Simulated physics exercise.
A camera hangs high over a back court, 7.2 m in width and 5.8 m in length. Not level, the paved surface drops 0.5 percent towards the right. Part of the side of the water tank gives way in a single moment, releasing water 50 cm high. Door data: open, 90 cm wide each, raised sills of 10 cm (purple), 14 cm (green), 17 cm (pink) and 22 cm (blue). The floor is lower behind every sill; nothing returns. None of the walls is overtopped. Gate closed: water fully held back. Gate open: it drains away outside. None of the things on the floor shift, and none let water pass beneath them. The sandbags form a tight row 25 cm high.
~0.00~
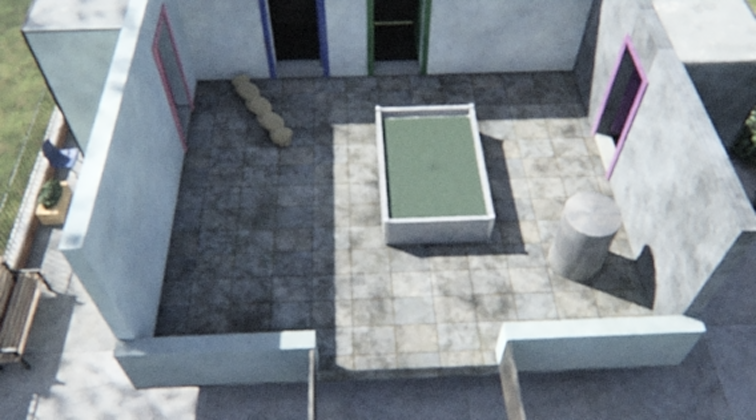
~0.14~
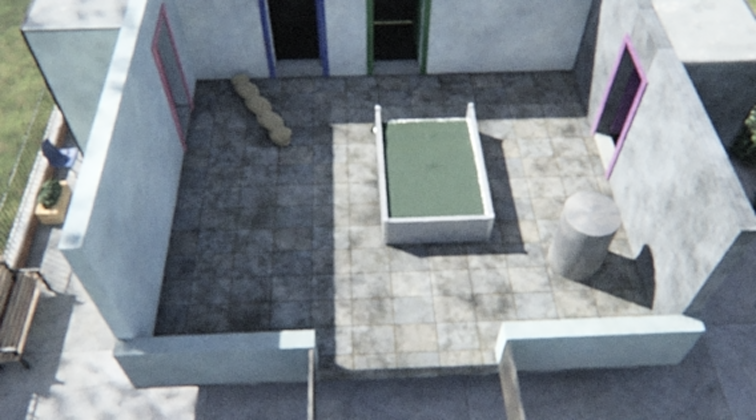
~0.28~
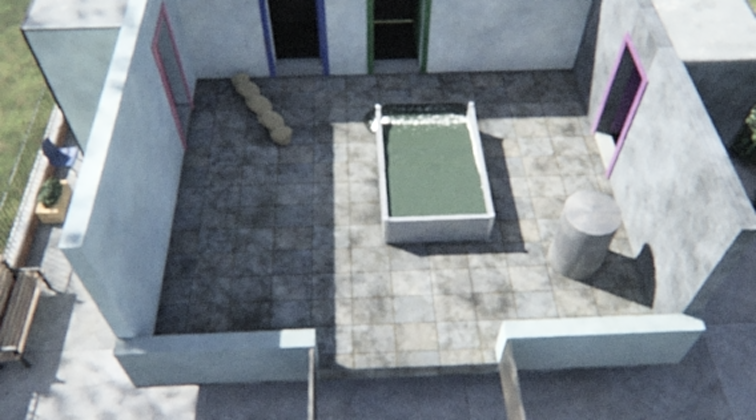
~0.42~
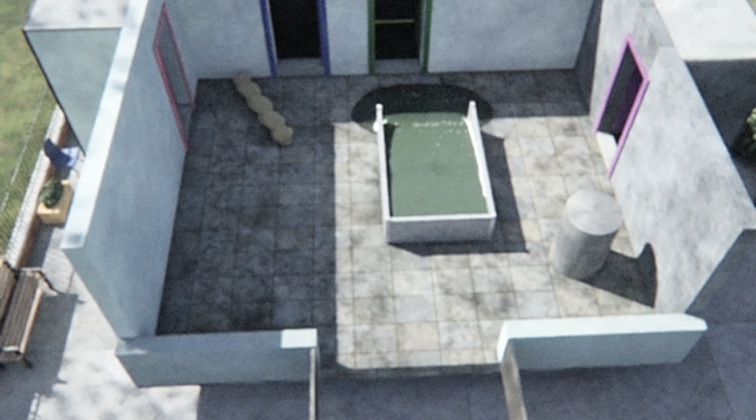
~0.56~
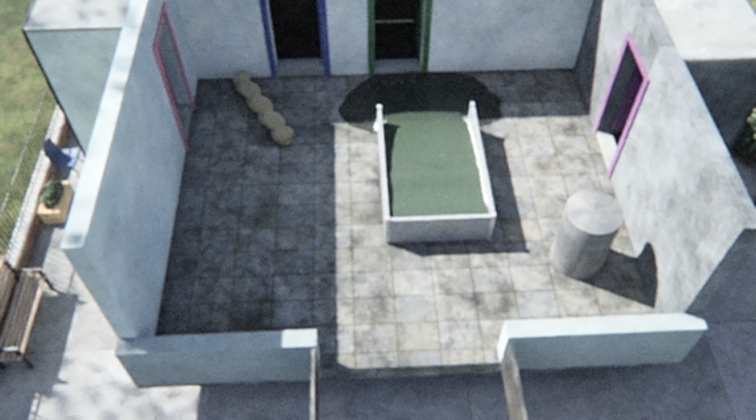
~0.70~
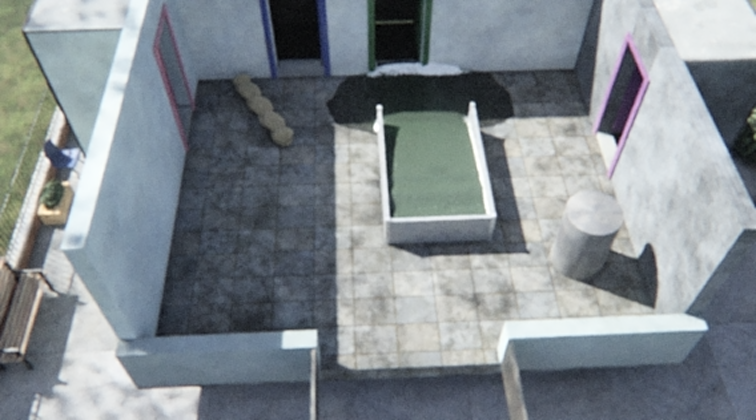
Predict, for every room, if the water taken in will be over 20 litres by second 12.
The purple door holds the inflow within the limit; the green door lets the inflow top the limit; the pink door holds the inflow within the limit; the blue door holds the inflow within the limit.
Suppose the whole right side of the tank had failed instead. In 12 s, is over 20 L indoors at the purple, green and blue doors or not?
Purple: Exceeding the limit; green: Within the limit; blue: Within the limit.
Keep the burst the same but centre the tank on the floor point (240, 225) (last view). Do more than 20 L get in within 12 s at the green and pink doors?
Green gets no more than that, pink gets more than that.
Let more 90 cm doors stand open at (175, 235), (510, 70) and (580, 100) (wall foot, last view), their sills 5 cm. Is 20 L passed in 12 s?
Taking them in order, the first gets too little, the second enough and the third enough.
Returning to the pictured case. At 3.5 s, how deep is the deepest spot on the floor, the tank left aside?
About 24 cm.
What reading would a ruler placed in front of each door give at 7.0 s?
Depths in cm: Purple 6, green 8, pink 1, blue 9.
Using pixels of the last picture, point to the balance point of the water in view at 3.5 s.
The water is centred near (429, 122).
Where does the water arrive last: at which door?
That's the pink door.
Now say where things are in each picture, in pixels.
Still water, 50 cm deep, in the water tank at (431, 163), in the first picture.
The front is at a hidden place, 0.8 m from the gap on the water tank's far side; 0.2 m2 of floor is under water; 50 cm left at the back of the water tank, in the second picture.
Water pours out on the water tank's far side and has run 1.0 m, to (370, 119); typically 9 cm deep outside, 50 cm at the water tank's back, in the third picture.
The front is at (468, 93), 1.3 m from the gap on the water tank's far side; 2.2 m2 of floor is under water; 50 cm left at the back of the water tank, in the fourth picture.
The front is at (387, 74), 1.7 m from the gap on the water tank's far side; 3.2 m2 of floor is under water; 50 cm left at the back of the water tank, in the fifth picture.
The front is at (480, 72), 2.0 m from the gap on the water tank's far side; 3.9 m2 of floor is under water; 48 cm left at the back of the water tank, in the sixth picture.
After 1.4 s water covers 15 % of the floor and is deepest (32 cm) near (425, 76); purple door not reached, green door 31 cm at the sill, 45 L in, pink door not reached, blue door 5 cm at the sill, 0 L in.
After 2.2 s water covers 20 % of the floor and is deepest (31 cm) near (425, 76); purple door not reached, green door 30 cm at the sill, 116 L in, pink door not reached, blue door 11 cm at the sill, 0 L in.
After 3.5 s water covers 30 % of the floor and is deepest (24 cm) near (264, 93); purple door 8 cm at the sill, 0 L in, green door 19 cm at the sill, 186 L in, pink door 2 cm at the sill, 0 L in, blue door 10 cm at the sill, 0 L in.
After 7.0 s water covers 75 % of the floor and is deepest (12 cm) near (662, 340); purple door 6 cm at the sill, 0 L in, green door 8 cm at the sill, 195 L in, pink door 1 cm at the sill, 0 L in, blue door 9 cm at the sill, 0 L in.
After 12.0 s water covers 90 % of the floor and is deepest (7 cm) near (619, 210); purple door 5 cm at the sill, 0 L in, green door 4 cm at the sill, 196 L in, pink door 1 cm at the sill, 0 L in, blue door 3 cm at the sill, 0 L in.
